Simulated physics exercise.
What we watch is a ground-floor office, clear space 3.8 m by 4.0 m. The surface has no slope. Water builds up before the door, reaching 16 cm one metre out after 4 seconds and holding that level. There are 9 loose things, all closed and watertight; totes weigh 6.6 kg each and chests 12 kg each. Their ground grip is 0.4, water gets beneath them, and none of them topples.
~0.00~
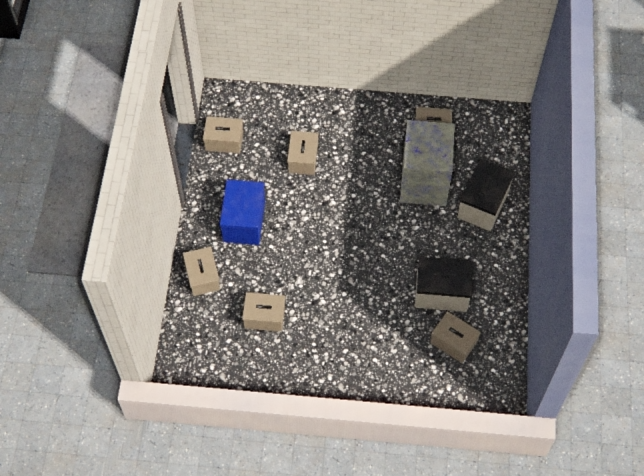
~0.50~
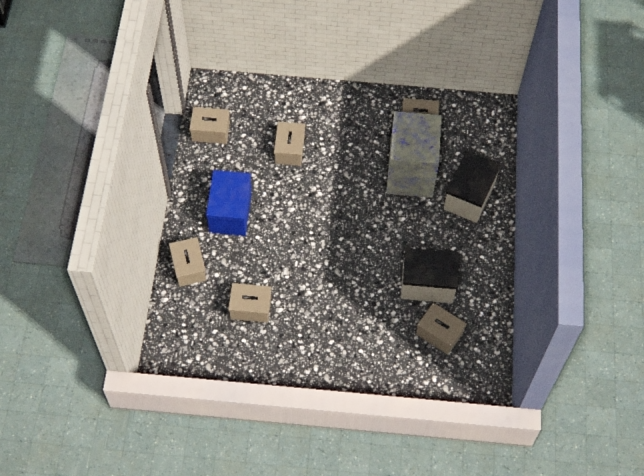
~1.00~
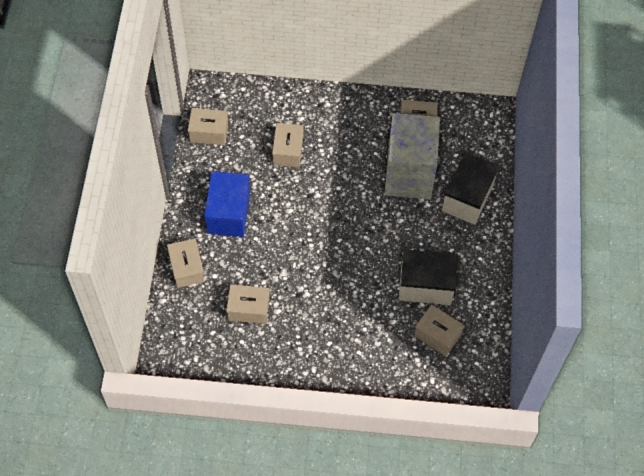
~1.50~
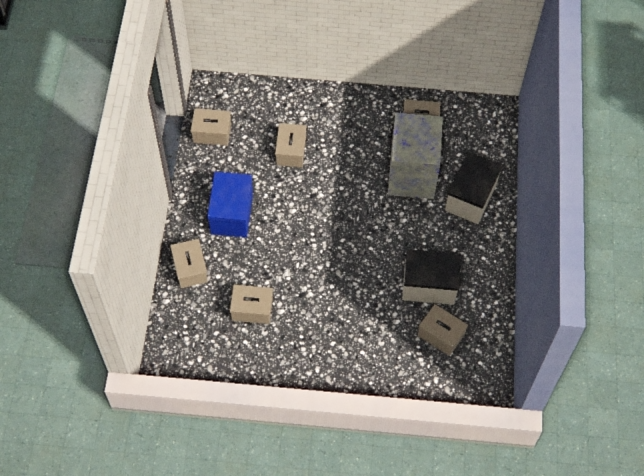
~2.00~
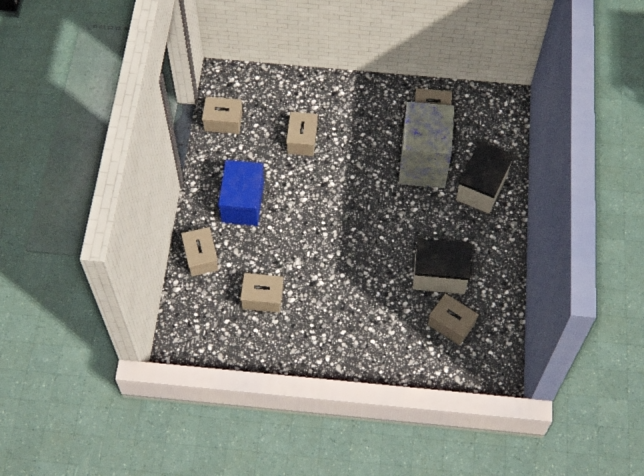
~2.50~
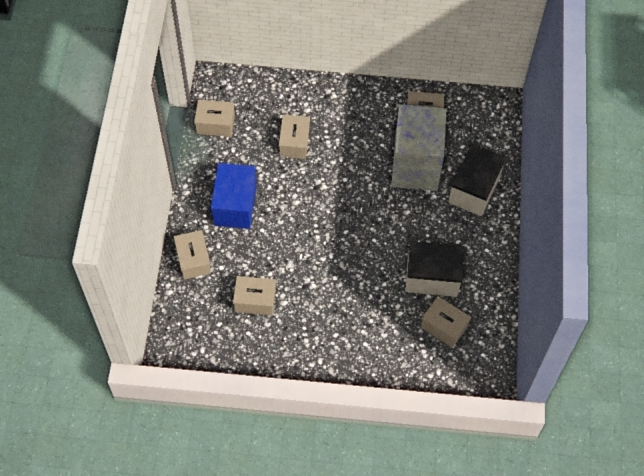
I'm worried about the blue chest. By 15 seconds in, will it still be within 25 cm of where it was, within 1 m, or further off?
Watching it, I'd expect a moderate movement overall.
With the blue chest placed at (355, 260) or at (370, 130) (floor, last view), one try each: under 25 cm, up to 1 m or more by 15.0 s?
So, one try each: It goes a long distance the first time and goes a long distance the second.
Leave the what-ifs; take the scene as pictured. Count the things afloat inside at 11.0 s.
At that moment it comes to 5.
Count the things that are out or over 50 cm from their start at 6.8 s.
By that time the total stands at 3.
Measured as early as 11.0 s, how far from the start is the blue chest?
By that time, close to 60 cm.
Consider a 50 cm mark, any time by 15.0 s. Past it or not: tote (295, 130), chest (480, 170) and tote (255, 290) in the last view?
Well, in sequence it's greater, greater, lower.
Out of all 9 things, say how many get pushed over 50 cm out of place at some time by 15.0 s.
That comes to 7.
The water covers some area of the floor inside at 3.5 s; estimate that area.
About 1.0 m2.
After 3.5 s the blue chest is near (233, 187), 0.0 m from its start, aground; 0 afloat.
After 6.8 s the blue chest is near (270, 221), 0.6 m from its start, aground; 2 afloat.
After 11.0 s the blue chest is near (271, 221), 0.6 m from its start, aground; 5 afloat.
After 15.0 s the blue chest is near (282, 228), 0.7 m from its start, afloat; 9 afloat.
